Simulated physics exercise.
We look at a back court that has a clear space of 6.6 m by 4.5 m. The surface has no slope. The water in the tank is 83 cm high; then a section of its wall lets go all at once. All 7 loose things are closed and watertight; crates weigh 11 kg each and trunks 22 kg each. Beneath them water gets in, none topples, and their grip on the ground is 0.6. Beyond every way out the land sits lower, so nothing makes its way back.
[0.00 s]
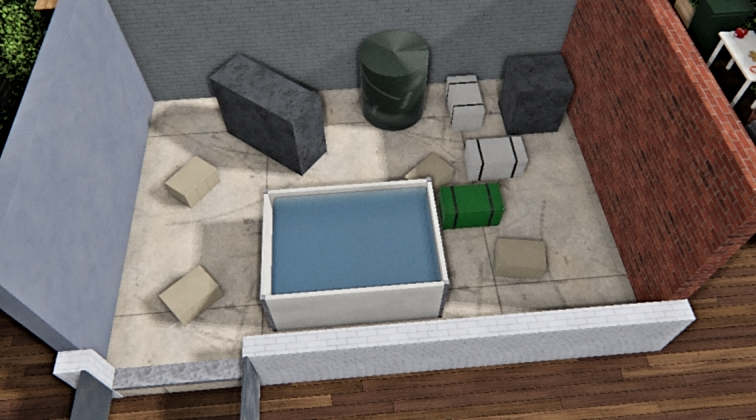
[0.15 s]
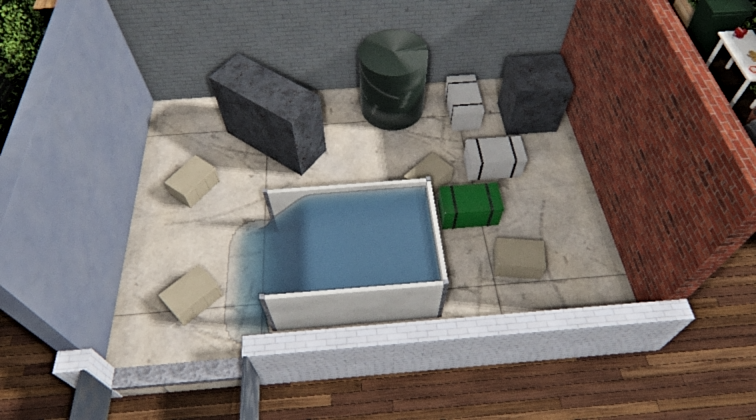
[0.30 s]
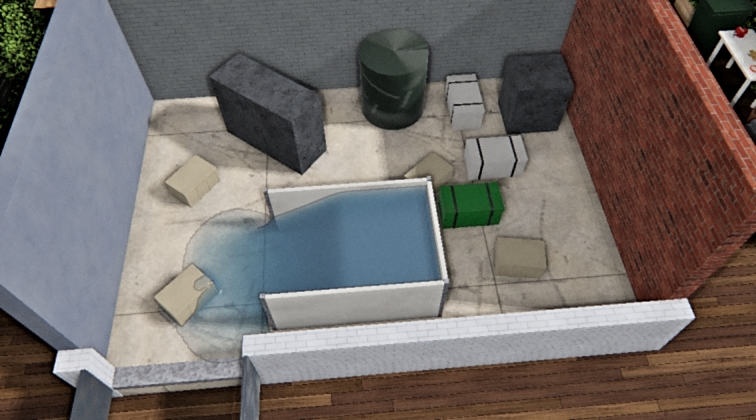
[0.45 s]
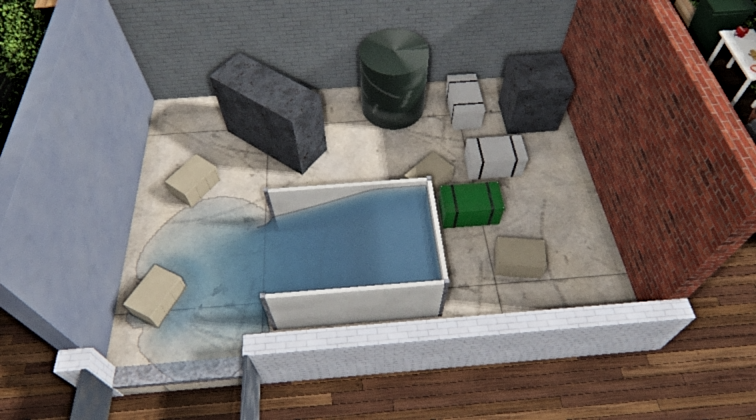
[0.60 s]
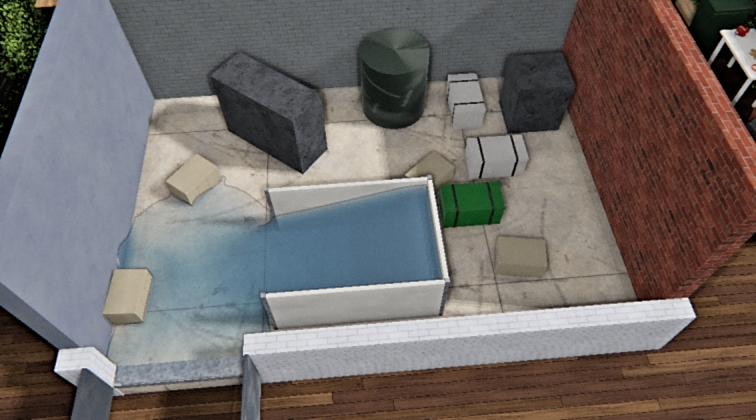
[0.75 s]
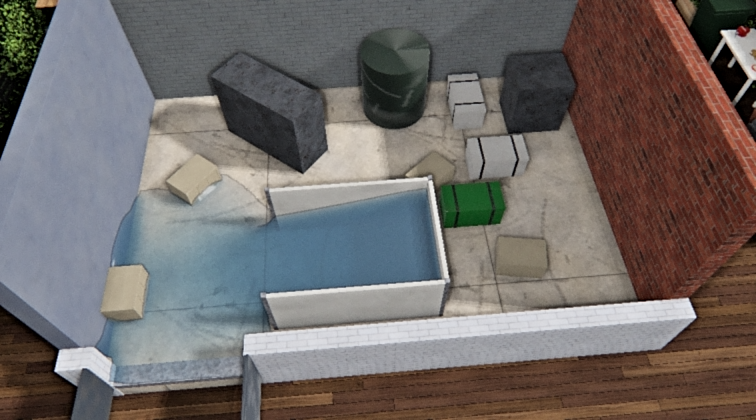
Water pours out of the open left side of a white tank and spreads across the pale court floor, pushing a beige block toward the left wall, then reaches that wall while the green trunk beside the tank stays put.
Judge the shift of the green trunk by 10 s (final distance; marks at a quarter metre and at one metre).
The way I see it, it stays in its spot.
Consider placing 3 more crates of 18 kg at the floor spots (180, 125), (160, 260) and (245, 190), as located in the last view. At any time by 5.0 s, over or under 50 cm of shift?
Note, same order as listed: Beyond the limit, beyond the limit, beyond the limit.
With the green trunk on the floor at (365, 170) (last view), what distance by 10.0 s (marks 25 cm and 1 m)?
Observed: Object goes well off.
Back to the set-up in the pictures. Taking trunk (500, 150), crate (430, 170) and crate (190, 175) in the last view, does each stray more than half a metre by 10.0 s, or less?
Within, within, beyond.
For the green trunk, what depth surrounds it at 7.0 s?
4 cm or so.
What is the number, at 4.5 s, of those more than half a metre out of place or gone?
2.
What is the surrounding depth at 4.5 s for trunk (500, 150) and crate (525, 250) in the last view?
Some 1 cm at the first, some 0 cm at the second.
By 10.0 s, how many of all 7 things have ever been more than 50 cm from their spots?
That comes to 2.
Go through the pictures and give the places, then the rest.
The first frame shows the green trunk at (472, 198), on the bottom; 2.9 m2 under water; 0 of 7 have shifted.
The second frame shows the green trunk at (472, 198) rests on the ground; 3.8 m2 under water; 0 of 7 have shifted.
The third frame shows the green trunk at (472, 197) rests on the ground; 5.0 m2 under water; 1 of 7 have shifted.
The fourth frame shows the green trunk at (472, 197) rests on the ground; 6.6 m2 under water; 1 of 7 have shifted.
The fifth frame shows the green trunk at (473, 197), on the bottom; water covers 7.9 m2; 1 of 7 have shifted.
The sixth frame shows the green trunk at (473, 197) rests on the ground; 8.3 m2 under water; 1 of 7 have shifted.
After 2.0 s the green trunk is near (473, 197), 0.0 m from its start, aground; 0 of 7 are out; 2 afloat.
After 4.5 s the green trunk is near (473, 197), 0.0 m from its start, aground; 1 of 7 are out; 1 afloat.
After 7.0 s the green trunk is near (473, 197), 0.0 m from its start, aground; 1 of 7 are out; 1 afloat.
After 10.0 s the green trunk is near (473, 197), 0.0 m from its start, aground; 1 of 7 are out; 1 afloat.
